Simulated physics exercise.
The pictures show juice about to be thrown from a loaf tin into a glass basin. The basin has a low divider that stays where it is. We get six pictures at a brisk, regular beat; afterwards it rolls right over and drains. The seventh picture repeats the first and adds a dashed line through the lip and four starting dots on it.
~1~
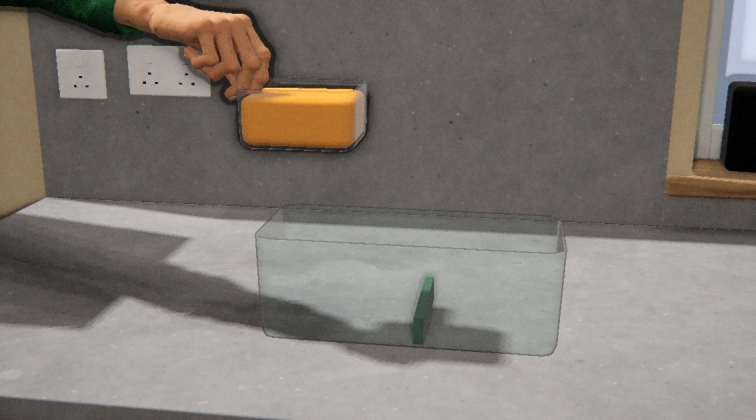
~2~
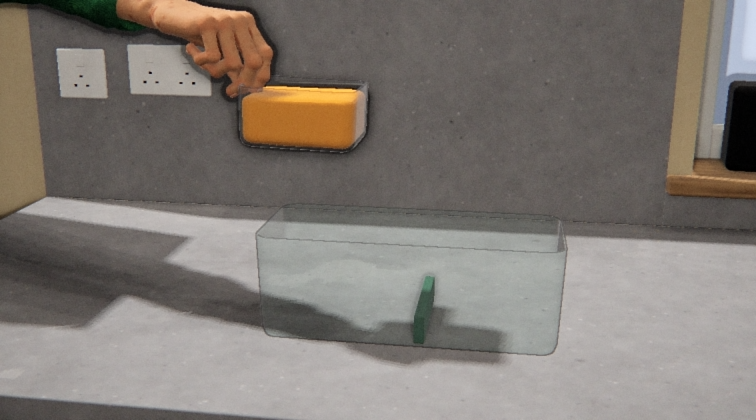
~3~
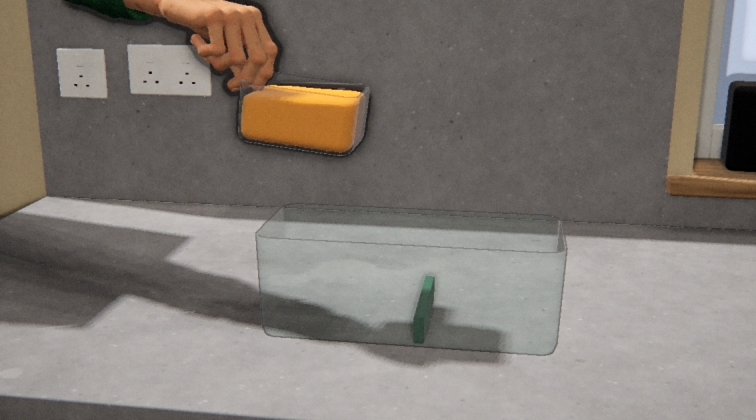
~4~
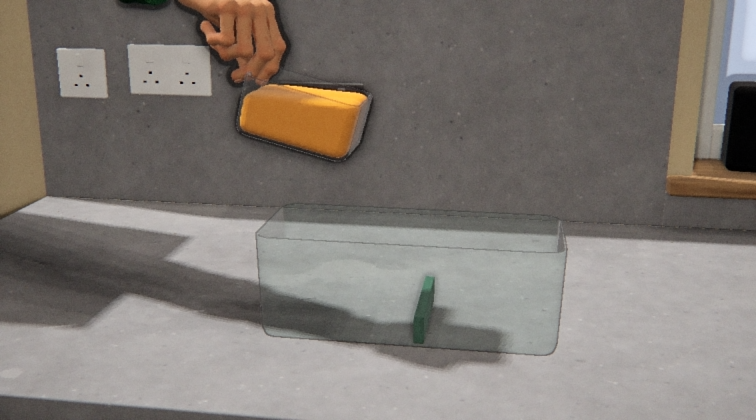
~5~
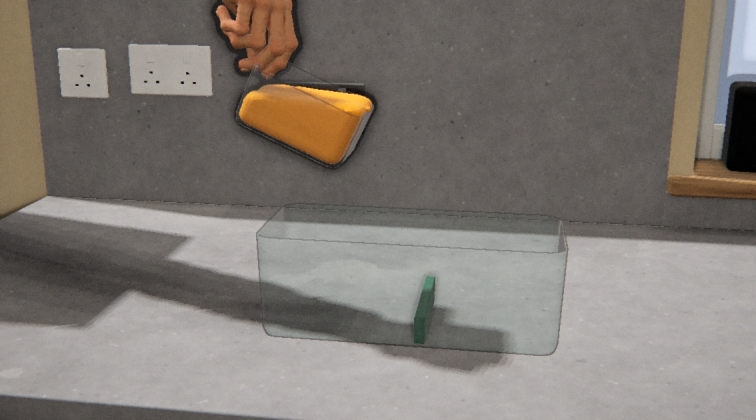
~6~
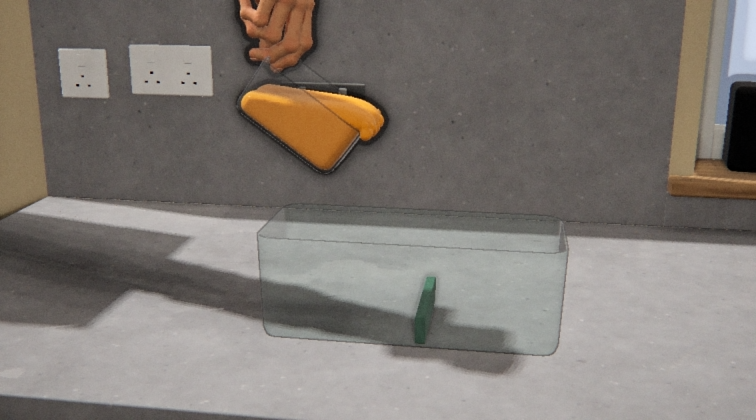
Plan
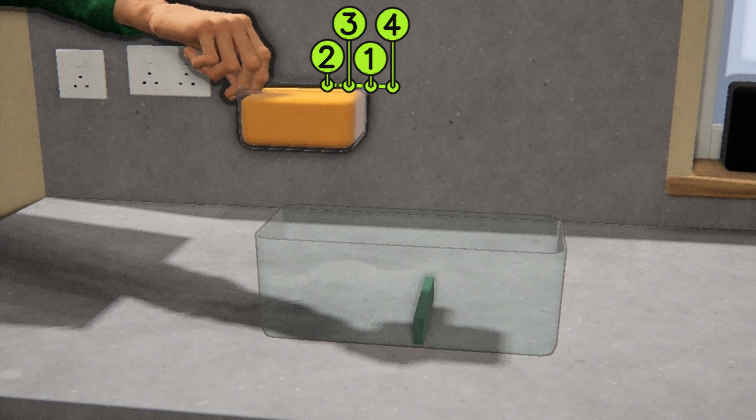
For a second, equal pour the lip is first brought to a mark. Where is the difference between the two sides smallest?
Best: 1.
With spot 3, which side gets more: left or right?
The left one.
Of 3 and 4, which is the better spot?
That is spot 4.
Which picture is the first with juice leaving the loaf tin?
Picture 5.
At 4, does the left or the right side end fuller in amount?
More ends on the right.
On the marked copy, 1 at (370, 86); 2 at (327, 84); 3 at (349, 85); 4 at (392, 86).
With 1, about 48 % ends left of the wall and 51 % right of it.
With 2, about 81 % ends left of the wall and 17 % right of it.
With 3, about 73 % ends left of the wall and 23 % right of it; 4 % is lost outside.
With 4, about 33 % ends left of the wall and 65 % right of it.
